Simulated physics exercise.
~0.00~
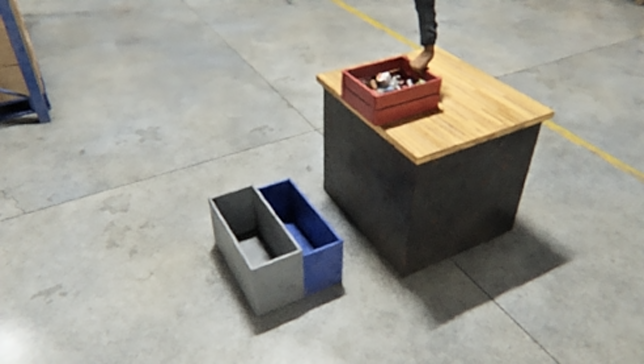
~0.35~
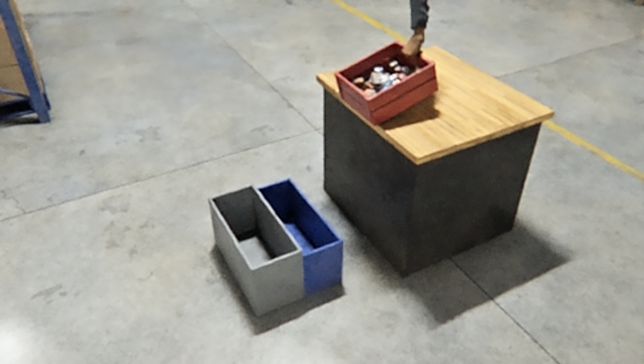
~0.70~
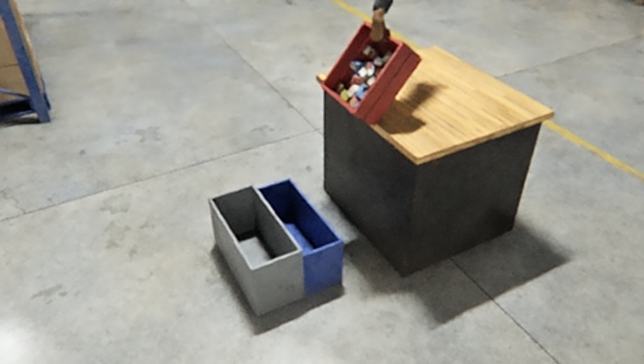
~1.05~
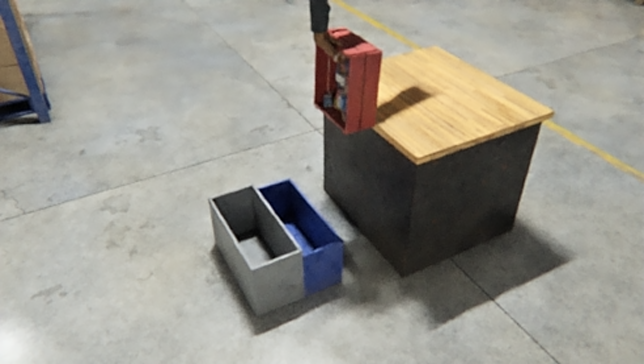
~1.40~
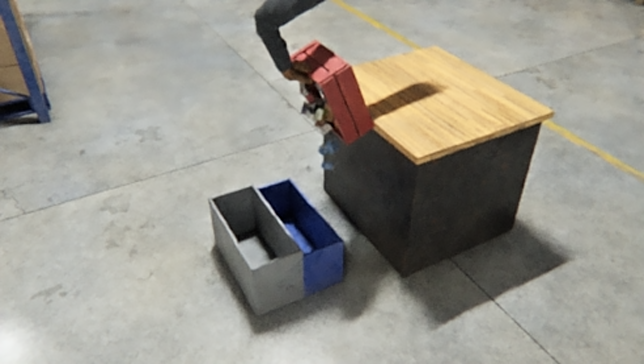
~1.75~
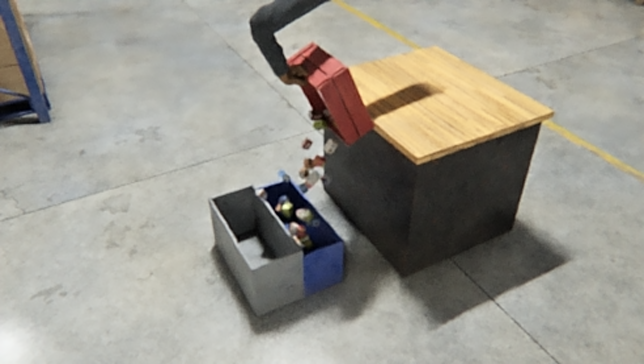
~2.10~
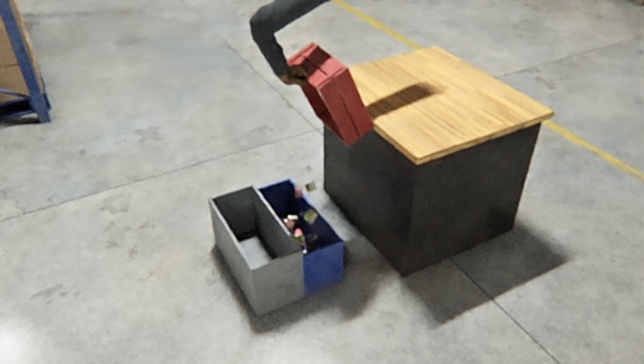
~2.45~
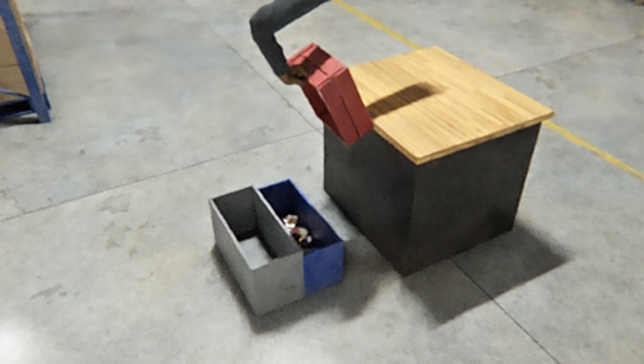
A dark-sleeved arm tips a red crate off a wooden-topped bench, spilling small items that settle mostly in the blue bin below.
